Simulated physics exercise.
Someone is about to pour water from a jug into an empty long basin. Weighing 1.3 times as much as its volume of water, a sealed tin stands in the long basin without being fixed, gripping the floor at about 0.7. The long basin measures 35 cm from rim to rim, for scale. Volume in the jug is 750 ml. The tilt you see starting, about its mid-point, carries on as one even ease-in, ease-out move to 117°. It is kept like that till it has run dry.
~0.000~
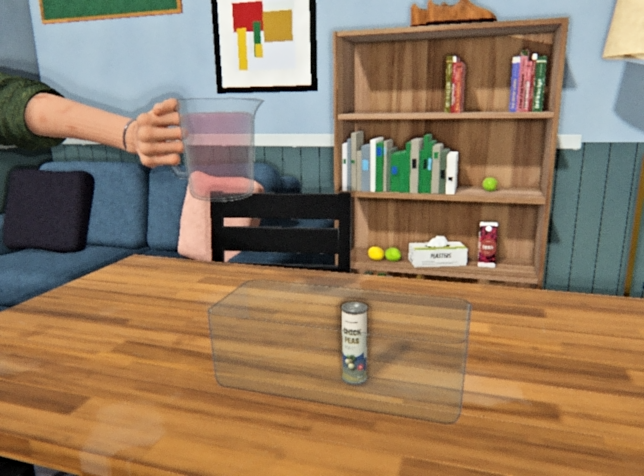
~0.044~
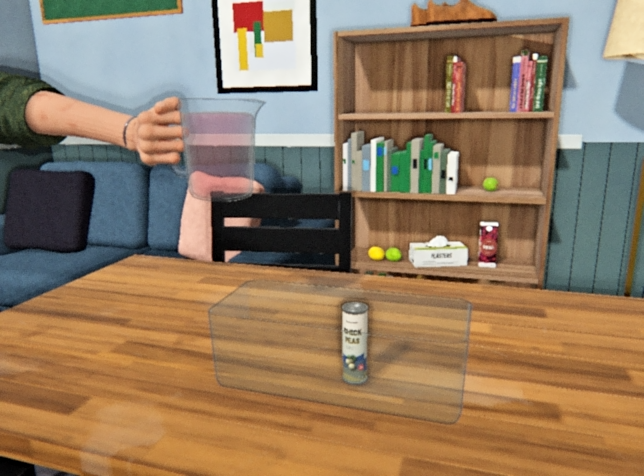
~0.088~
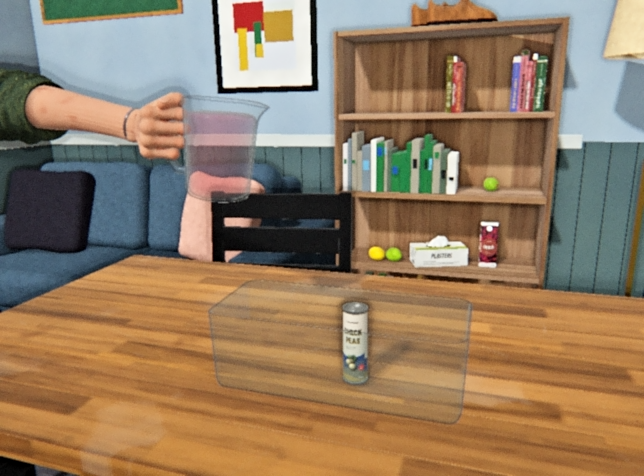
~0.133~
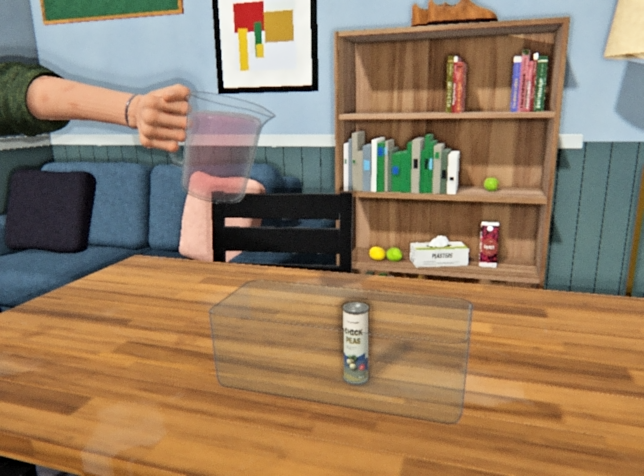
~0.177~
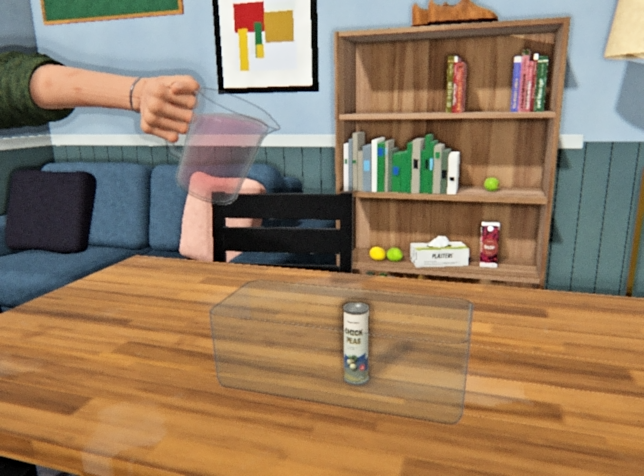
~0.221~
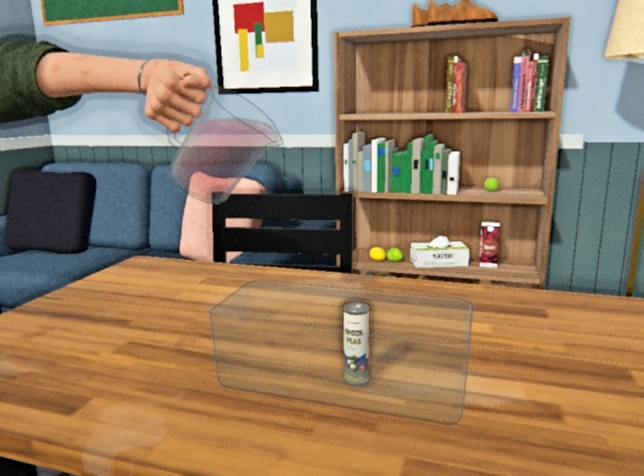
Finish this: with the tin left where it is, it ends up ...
It ends up knocked over.
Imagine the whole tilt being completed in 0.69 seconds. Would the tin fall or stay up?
After the tilt, the tin is still standing.
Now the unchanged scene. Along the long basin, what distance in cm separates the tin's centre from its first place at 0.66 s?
The tin is about 3 cm from where it started.
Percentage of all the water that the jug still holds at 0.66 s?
About 7 percent.
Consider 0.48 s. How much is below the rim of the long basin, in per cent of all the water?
Near 12 in a hundred.
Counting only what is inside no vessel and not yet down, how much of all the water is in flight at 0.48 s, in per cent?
About 40 per cent.
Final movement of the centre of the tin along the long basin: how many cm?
Some 8.5 cm.
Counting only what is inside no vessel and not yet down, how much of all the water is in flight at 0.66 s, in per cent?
26 per cent, roughly.
After 0.48 s the tilt is 109° and 48 per cent is still to pour; the tin stands where it began.
After 0.66 s the tilt is 117° and 7 per cent is still to pour; the tin leans 18°.
After 0.86 s the tilt is 117° and 0 per cent is still to pour; the tin lies on its side.
After 1.07 s the tilt is 117° and 0 per cent is still to pour; the tin lies on its side.
In the end the tin lies on its side.
